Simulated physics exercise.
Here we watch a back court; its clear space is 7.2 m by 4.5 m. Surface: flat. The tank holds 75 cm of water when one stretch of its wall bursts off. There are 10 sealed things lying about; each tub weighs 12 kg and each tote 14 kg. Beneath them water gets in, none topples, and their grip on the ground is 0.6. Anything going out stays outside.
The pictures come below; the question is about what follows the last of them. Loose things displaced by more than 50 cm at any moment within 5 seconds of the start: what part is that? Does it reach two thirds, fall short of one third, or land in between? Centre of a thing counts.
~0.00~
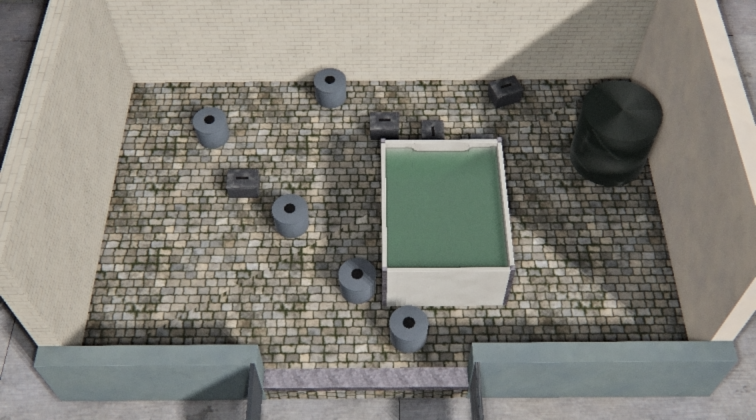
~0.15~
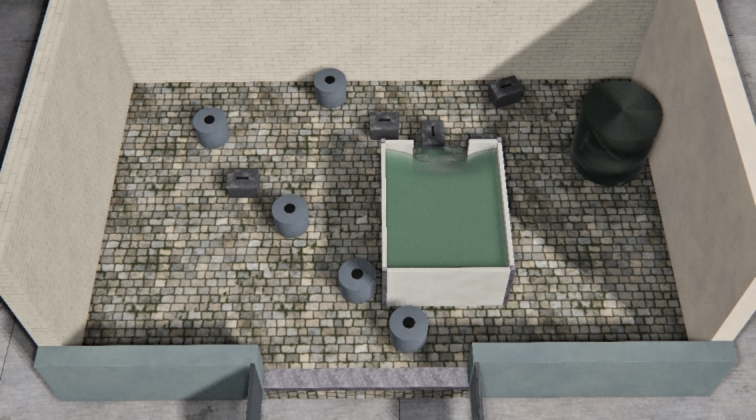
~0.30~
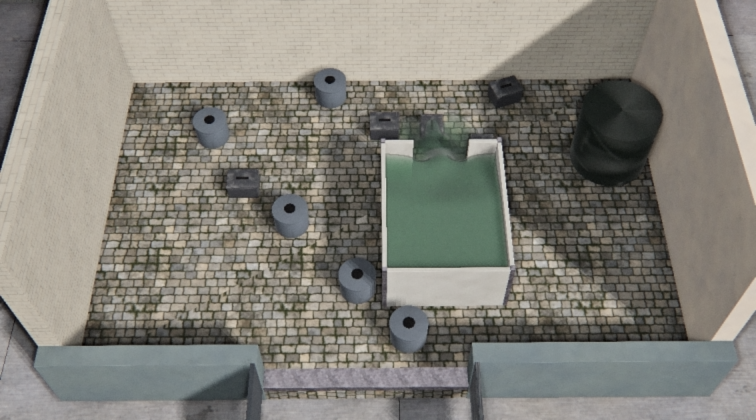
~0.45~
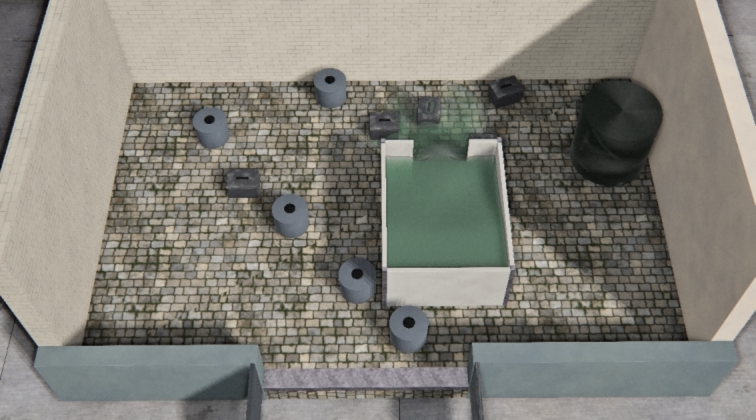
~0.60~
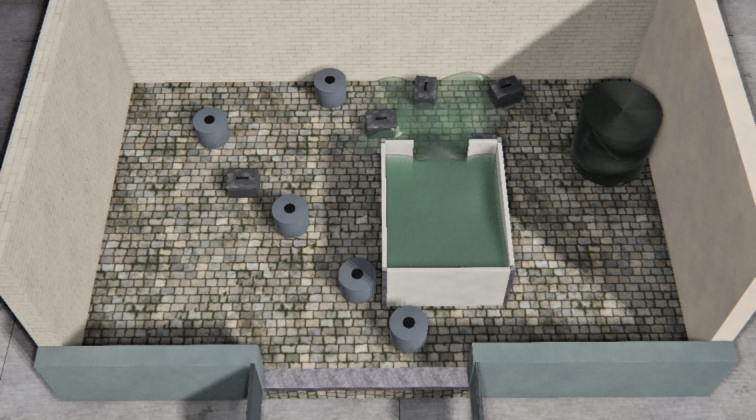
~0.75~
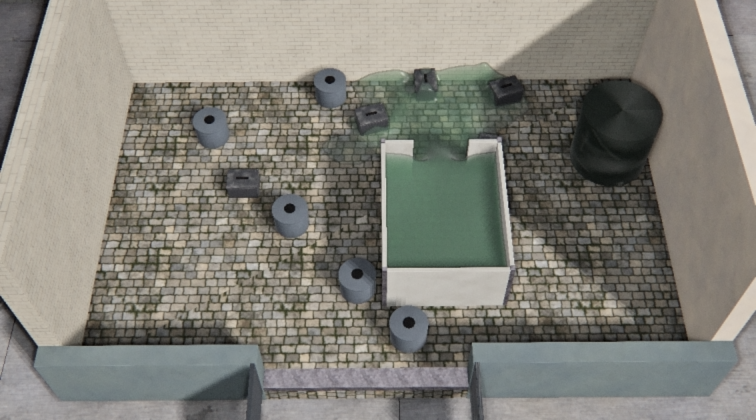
It lands in between one and two thirds.
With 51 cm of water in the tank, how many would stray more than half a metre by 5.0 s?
With that change, 4 of them.
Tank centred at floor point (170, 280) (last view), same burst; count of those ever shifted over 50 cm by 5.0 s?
In that case the number is 4.
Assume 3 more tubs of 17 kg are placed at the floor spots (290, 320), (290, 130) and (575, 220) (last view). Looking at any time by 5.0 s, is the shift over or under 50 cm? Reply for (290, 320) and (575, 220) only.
Result, in sequence: Not exceeded / not exceeded.
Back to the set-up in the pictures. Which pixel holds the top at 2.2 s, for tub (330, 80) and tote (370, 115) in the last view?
(234, 117) and (283, 123), roughly.
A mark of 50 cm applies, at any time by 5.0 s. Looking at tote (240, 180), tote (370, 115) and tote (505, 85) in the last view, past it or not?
In order: Not as far, farther and farther.
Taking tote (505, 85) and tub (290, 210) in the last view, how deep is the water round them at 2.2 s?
Depths: Near 7 cm, then near 0 cm.
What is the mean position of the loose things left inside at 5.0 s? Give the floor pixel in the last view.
They're centred close to (313, 196).
After 1.1 s 2 of 10 are over 50 cm from their spots; 1 afloat.
After 2.2 s 4 of 10 are over 50 cm from their spots; 1 afloat.
After 3.5 s 4 of 10 are over 50 cm from their spots; 1 afloat.
After 5.0 s 5 of 10 are over 50 cm from their spots, and 5 have been at some point; 3 afloat.
